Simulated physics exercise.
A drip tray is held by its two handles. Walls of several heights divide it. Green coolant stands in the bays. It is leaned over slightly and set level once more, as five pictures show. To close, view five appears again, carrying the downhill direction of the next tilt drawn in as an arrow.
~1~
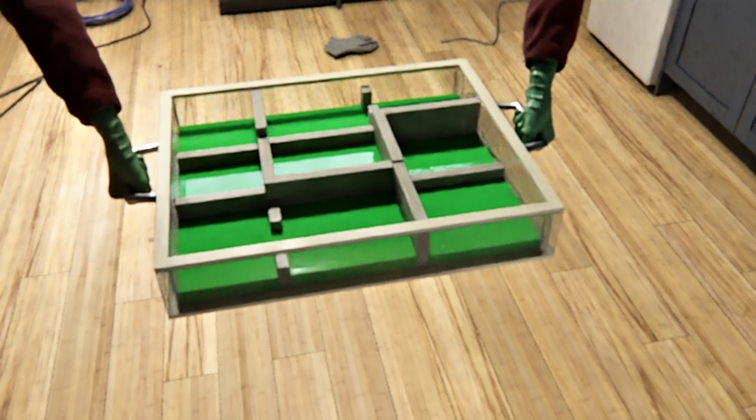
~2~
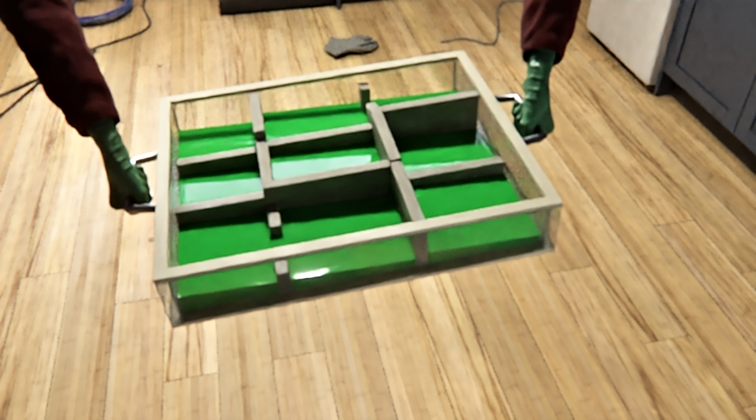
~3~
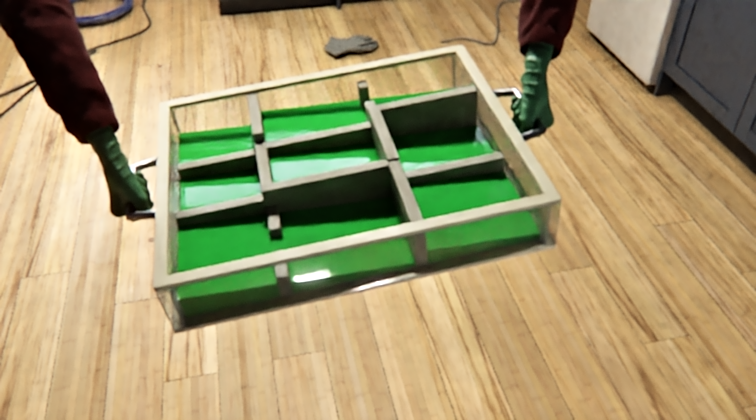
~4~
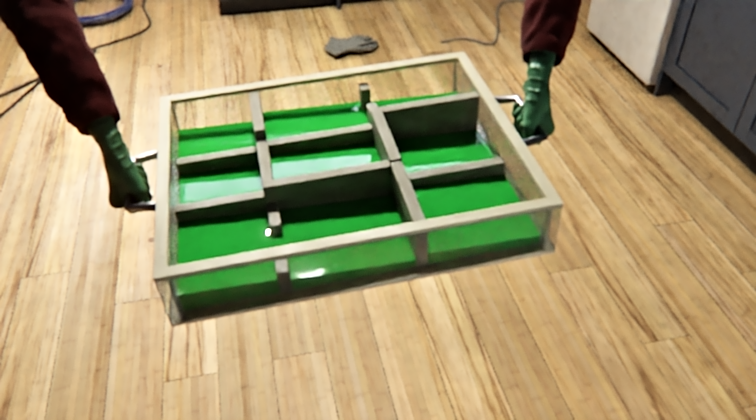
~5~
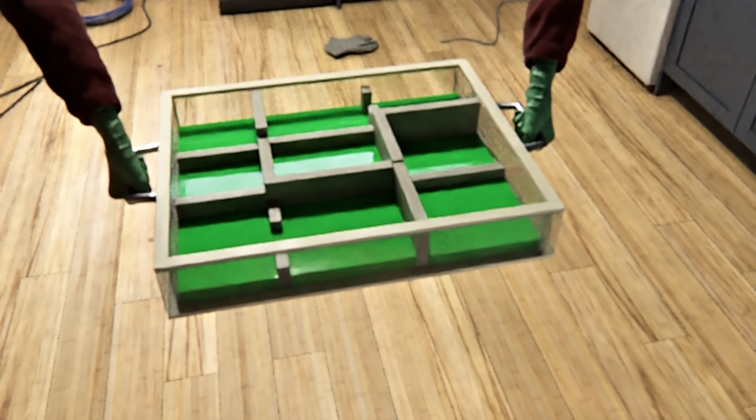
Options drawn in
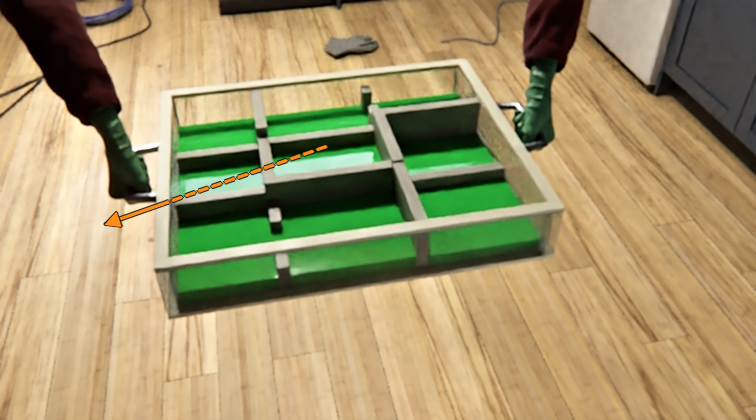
A divided tray of green liquid, held by gloved hands, tilts slightly left, then levels again.
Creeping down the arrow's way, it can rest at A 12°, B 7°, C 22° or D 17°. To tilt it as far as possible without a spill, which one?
The limit is D.
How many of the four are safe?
Three of them.
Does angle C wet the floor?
Yes.
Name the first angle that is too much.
Here it is angle C.
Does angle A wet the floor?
No, that is safe.
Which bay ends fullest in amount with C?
That is the front left bay.
The arrow ends at (110, 222).
With A, nothing spills; the central bay holds the most.
With B, nothing spills; the back middle bay holds the most.
With C, about 5 % goes over the rim.
With D, nothing spills; the front left bay holds the most.
